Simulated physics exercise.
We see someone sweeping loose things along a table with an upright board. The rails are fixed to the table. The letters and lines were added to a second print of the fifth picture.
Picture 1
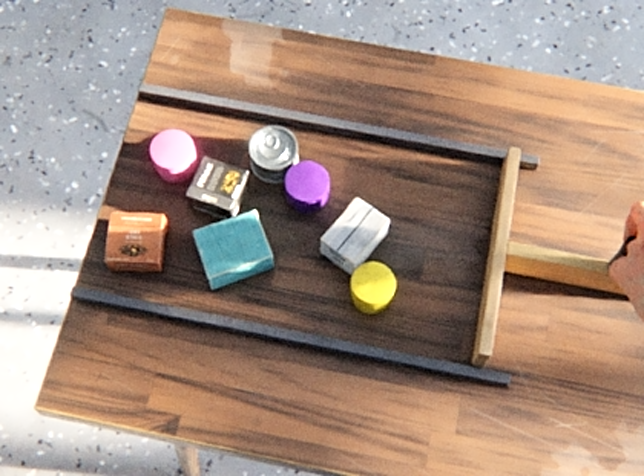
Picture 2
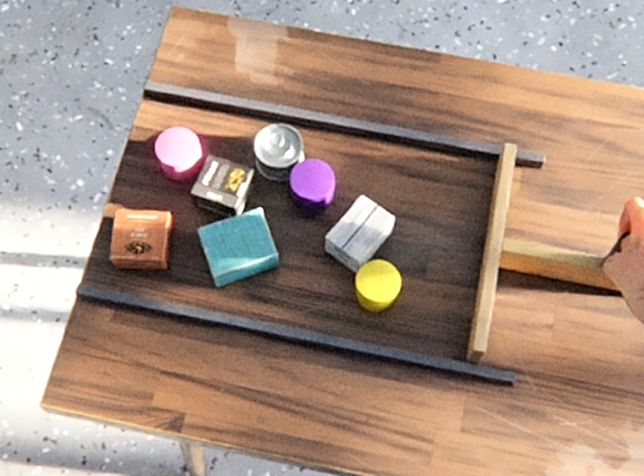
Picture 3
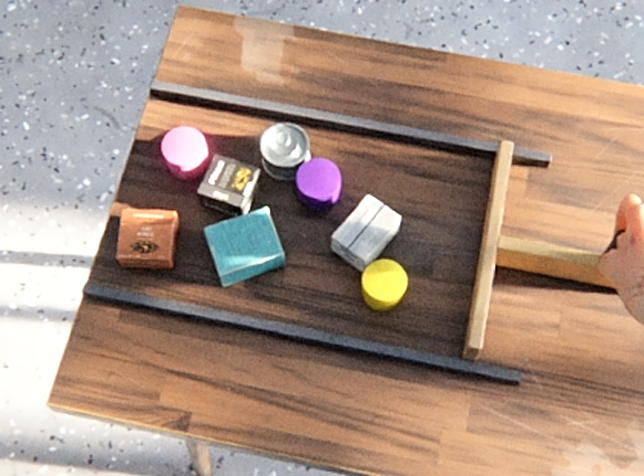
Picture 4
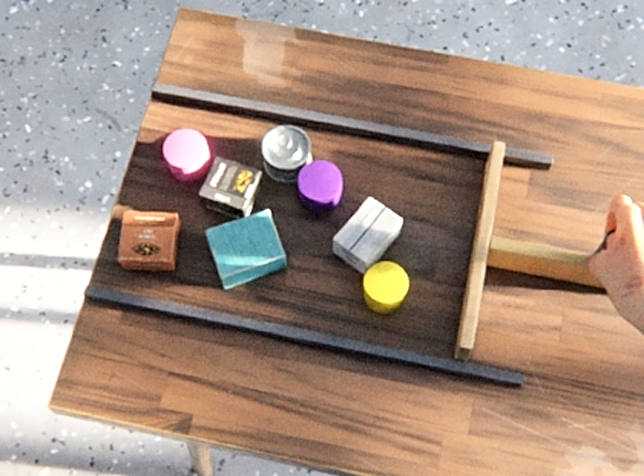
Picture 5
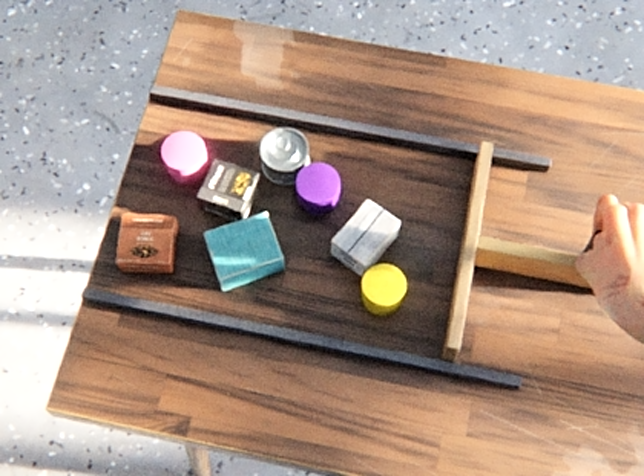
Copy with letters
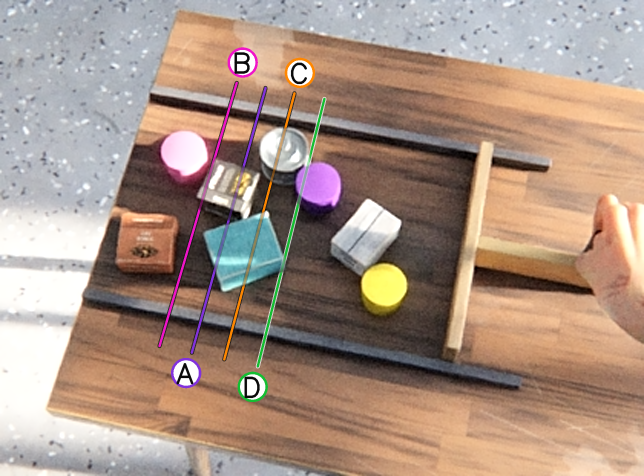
On a wooden table between two dark rails, a hand holding an upright board by its handle moves it slightly left toward a group of colourful pots, boxes and a grey tin, which stay in place relative to the table.
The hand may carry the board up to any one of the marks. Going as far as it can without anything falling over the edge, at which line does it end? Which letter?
C.
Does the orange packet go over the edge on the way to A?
Yes.
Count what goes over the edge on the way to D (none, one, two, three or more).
The count is none.
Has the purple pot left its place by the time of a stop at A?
By then, yes.
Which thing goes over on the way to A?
The orange packet.
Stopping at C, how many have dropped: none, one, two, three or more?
In all, none.
On the copy, A at (231, 212); B at (200, 206); C at (262, 218); D at (293, 225).
On C. First, board (395, 226); yellow pot (354, 292); white box (358, 238).
Then, board (321, 211); turquoise block (229, 250); grey tin (277, 148).
Finally, board (265, 201); orange packet (116, 243); pink pot (166, 151); nothing has fallen.
By contrast, A drops the orange packet; B drops the orange packet; D is safe but short.
